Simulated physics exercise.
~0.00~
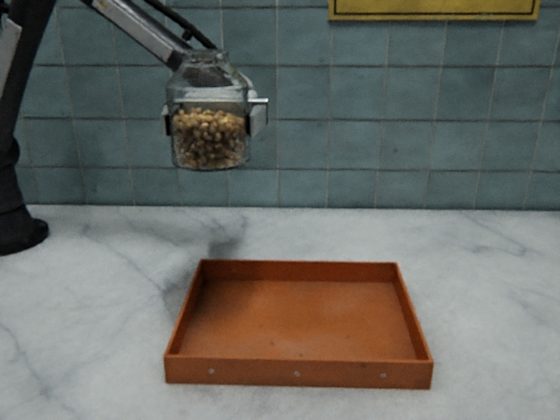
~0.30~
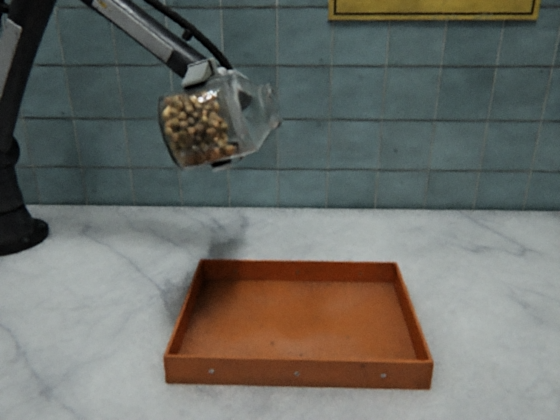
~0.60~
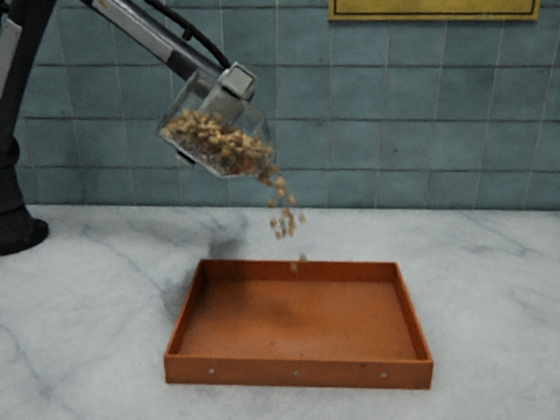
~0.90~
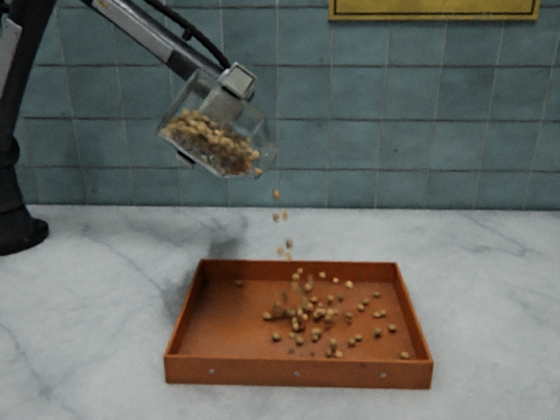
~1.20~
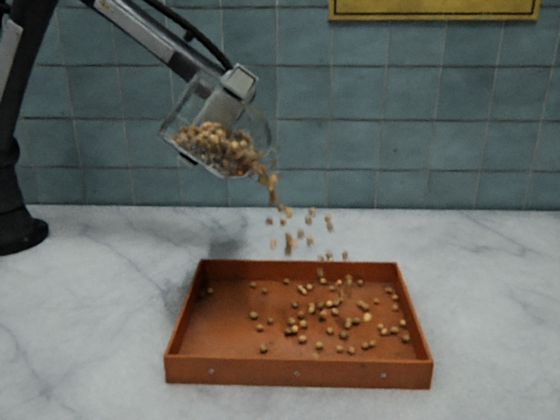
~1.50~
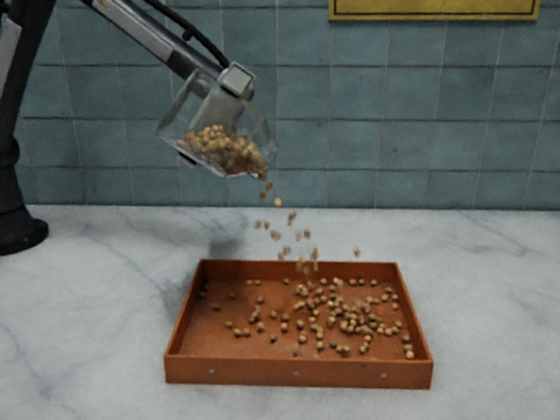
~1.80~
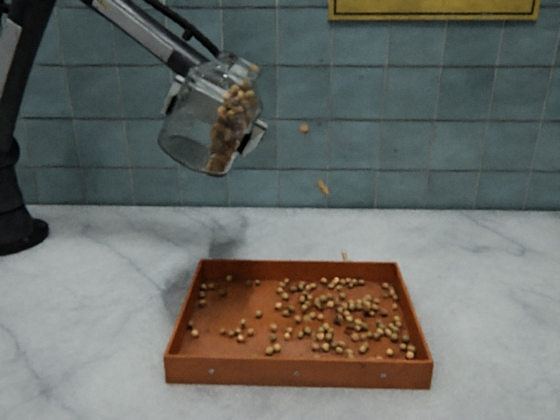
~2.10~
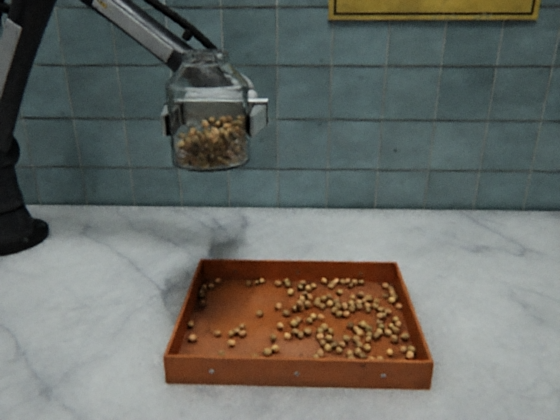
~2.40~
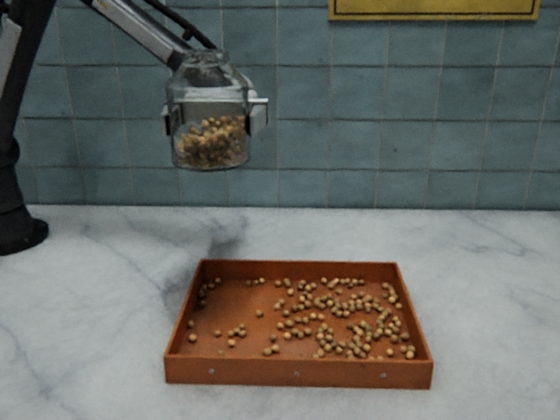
On a marble counter before a blue-green tiled wall, a robotic arm tips a clear jar of dried chickpeas over a shallow orange-brown tray, and some tumble out and scatter. The arm then turns the jar upright, leaving chickpeas spread across the tray and the rest in the jar.
